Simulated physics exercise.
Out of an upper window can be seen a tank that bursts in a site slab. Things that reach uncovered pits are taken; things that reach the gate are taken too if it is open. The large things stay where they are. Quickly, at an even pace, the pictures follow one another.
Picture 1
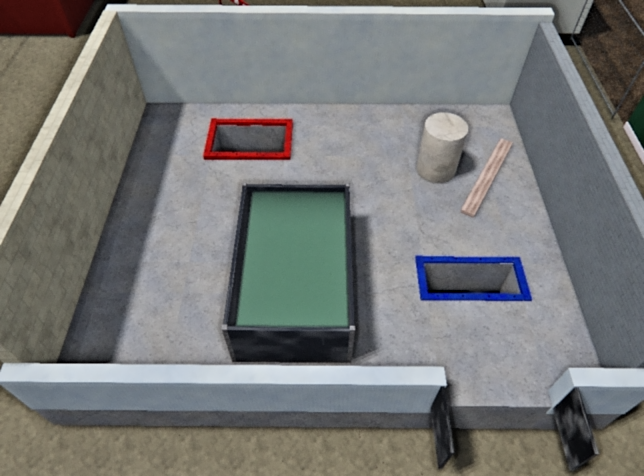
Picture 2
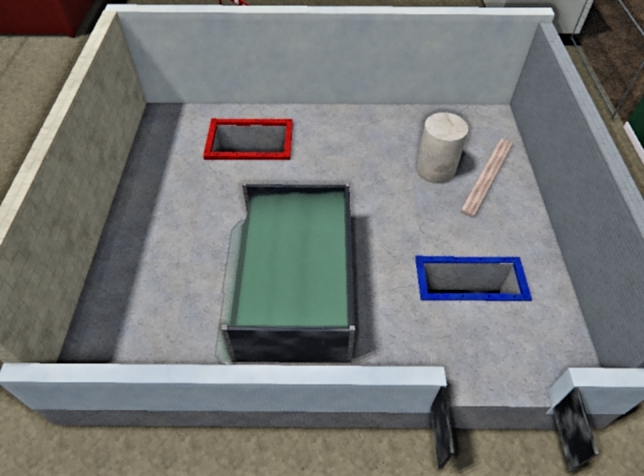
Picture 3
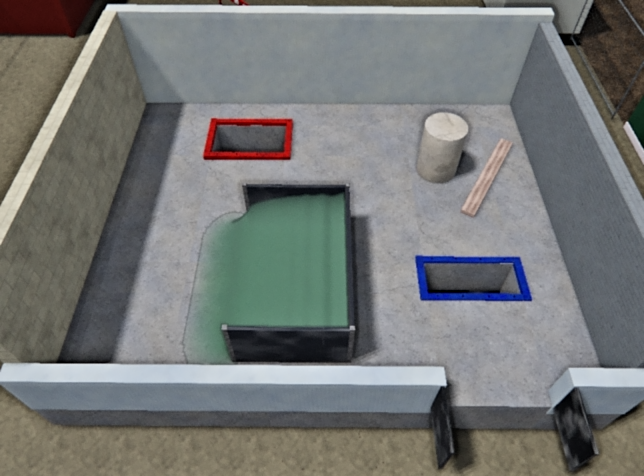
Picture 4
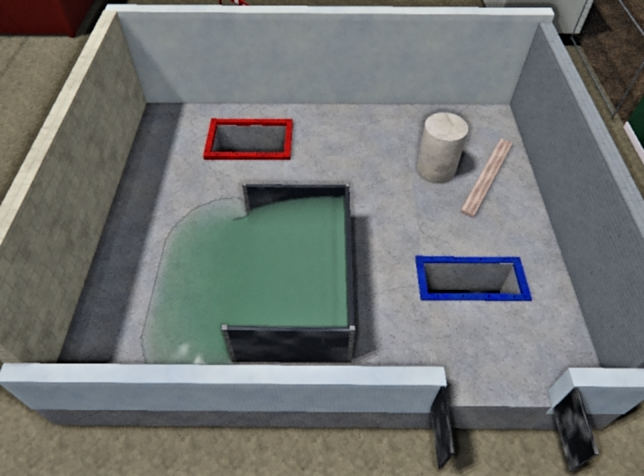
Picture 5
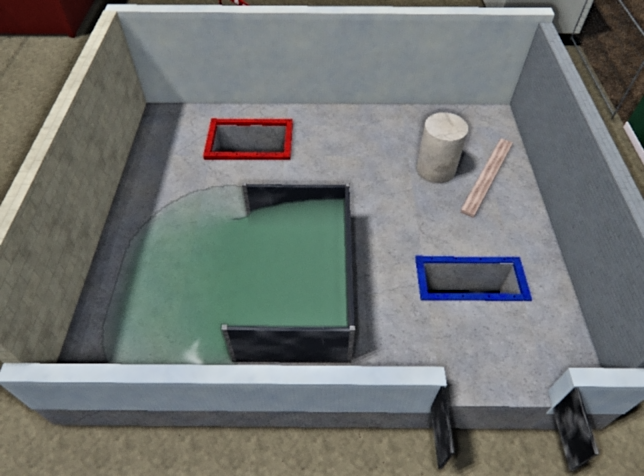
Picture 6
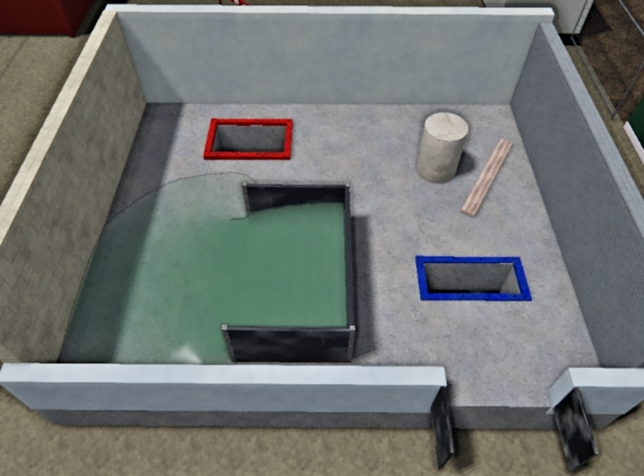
The footage shows a walled concrete slab with red-framed and blue-framed pits, a cylinder and a plank, as greenish water pours from the left side of a dark tank and spreads across the floor to the left wall.
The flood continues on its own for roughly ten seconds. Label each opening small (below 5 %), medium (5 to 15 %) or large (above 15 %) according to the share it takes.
Gate: Small; red pit: Medium; blue pit: Small.
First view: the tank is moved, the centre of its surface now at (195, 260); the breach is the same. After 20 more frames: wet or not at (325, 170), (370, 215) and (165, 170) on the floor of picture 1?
Spot one wetted, spot two unwetted, spot three wetted.
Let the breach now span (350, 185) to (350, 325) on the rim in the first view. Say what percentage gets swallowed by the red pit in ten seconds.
Share to the red pit: 0 in a hundred.
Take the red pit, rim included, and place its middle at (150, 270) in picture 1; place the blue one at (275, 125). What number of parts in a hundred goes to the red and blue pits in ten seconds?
Log, per cent - red: 40, blue: 4.
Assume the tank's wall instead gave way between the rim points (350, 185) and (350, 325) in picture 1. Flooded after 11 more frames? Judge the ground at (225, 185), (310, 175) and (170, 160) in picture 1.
Unsoaked, then unsoaked, then unsoaked.
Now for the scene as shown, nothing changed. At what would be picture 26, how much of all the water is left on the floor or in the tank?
I'd say roughly 100 percent.
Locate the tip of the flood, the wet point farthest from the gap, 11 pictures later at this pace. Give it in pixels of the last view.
Best guess: Near (147, 104).
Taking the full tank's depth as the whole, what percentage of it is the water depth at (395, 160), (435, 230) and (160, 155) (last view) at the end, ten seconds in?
I'd say close to 8, 8 and 10 percent.
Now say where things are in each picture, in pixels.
The first frame shows still water in the water tank at (293, 253).
In the second frame, water pours out at (243, 275) and has run to (224, 359).
In the third frame, water pours out at (243, 276) and has run to a hidden place.
In the fourth frame, water pours out at (244, 278) and has run to a hidden place.
In the fifth frame, water pours out at (244, 278) and has run to (190, 196).
In the sixth frame, water pours out at (244, 278) and has run to (63, 347).
A moment on, water covers 25 % of the floor; the gate 0 %, the red pit 0 %, the blue pit 0 %.
Next, water covers 30 % of the floor; the gate 0 %, the red pit 0 %, the blue pit 0 %.
Then, water covers 40 % of the floor; the gate 0 %, the red pit 1 %, the blue pit 0 %.
Later, water covers 80 % of the floor; the gate 0 %, the red pit 6 %, the blue pit 0 %.
In the end, water covers 95 % of the floor; the gate 1 %, the red pit 7 %, the blue pit 1 %.
